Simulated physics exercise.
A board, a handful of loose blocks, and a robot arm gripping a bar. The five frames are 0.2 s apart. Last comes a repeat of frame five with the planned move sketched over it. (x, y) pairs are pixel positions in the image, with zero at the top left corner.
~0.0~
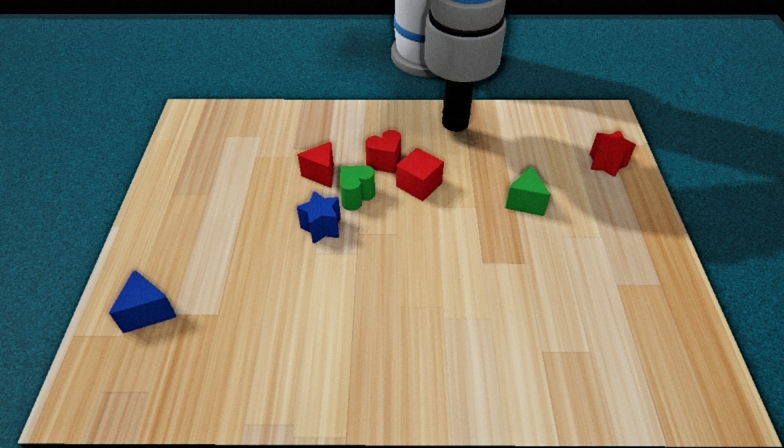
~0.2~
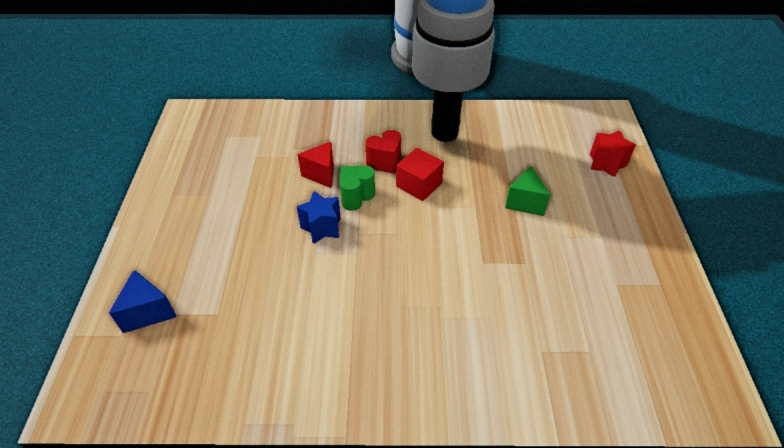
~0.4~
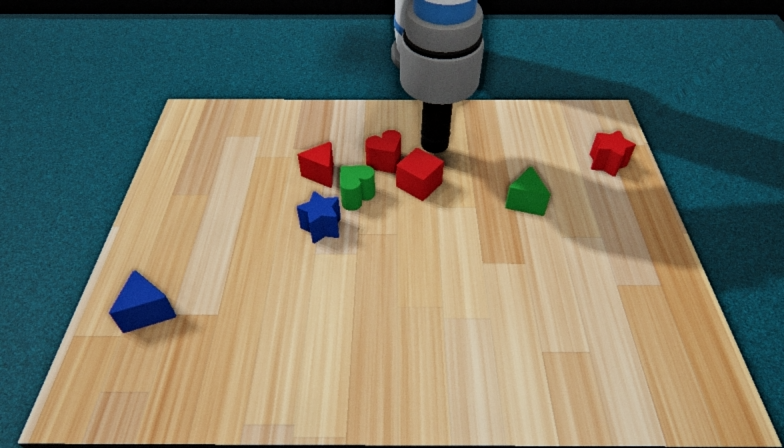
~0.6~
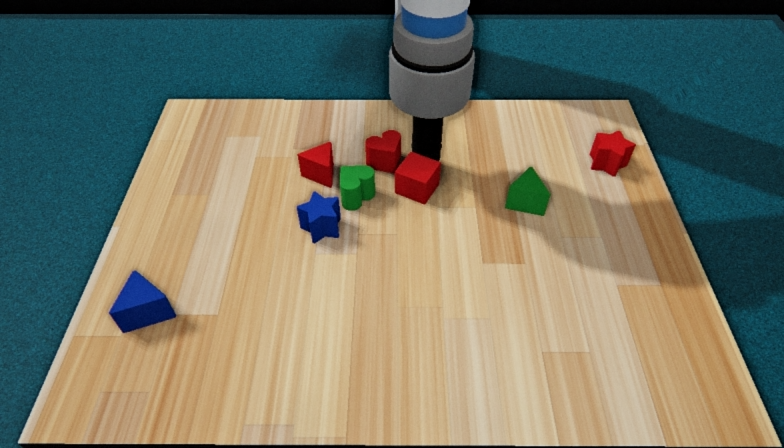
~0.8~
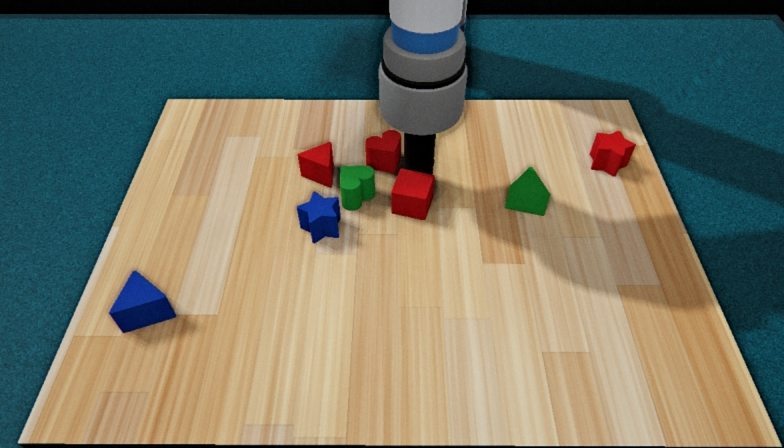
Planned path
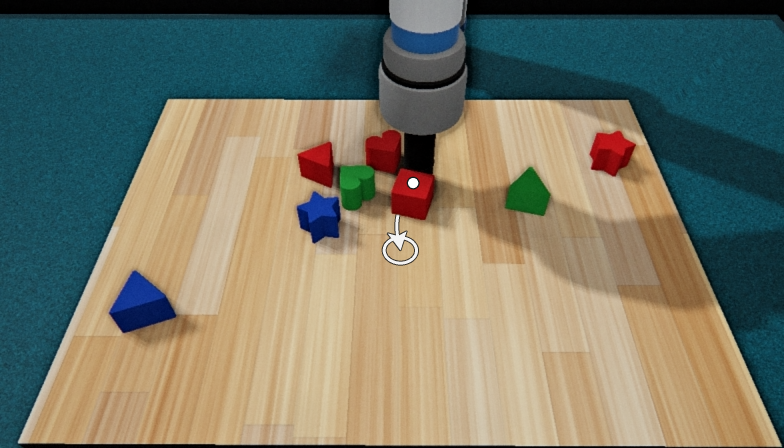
A pale wooden board on a teal surface is seen from above its near edge by a still camera. Red, green and blue blocks lie scattered, with a cluster left of the robot arm and its dark bar, a blue triangle at lower left and a red star at upper right. The bar slides toward the viewer and slightly left, then pushes the red square a short way nearer.
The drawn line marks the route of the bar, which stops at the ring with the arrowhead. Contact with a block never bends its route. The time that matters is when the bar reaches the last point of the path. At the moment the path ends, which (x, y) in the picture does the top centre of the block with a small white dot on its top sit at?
Its top face will be centred at roughly (406, 258).
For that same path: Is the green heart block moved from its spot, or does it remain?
It's unmoved.
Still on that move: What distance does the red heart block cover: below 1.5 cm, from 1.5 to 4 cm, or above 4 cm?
Short: Under 1.5 cm.
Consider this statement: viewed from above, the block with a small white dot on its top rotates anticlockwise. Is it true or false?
That is true.
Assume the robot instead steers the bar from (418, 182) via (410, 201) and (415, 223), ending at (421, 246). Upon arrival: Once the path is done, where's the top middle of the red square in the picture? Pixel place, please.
Final place: (406, 251).
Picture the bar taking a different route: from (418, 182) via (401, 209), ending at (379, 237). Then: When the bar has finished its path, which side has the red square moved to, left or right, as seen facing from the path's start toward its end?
Seen from start to end, it moves left.
The line goes from (418, 182) via (403, 201) and (397, 225), ending at (400, 250); the dot is on the red square.
The first path, step by step. One third of the way, bar (403, 193); red square (406, 205), turned 25° anticlockwise.
Two thirds of the way, bar (397, 216); red square (403, 230), turned 35° anticlockwise.
At the end, bar (400, 242); green heart block unmoved; red heart block unmoved; red square (406, 258), turned 30° anticlockwise.
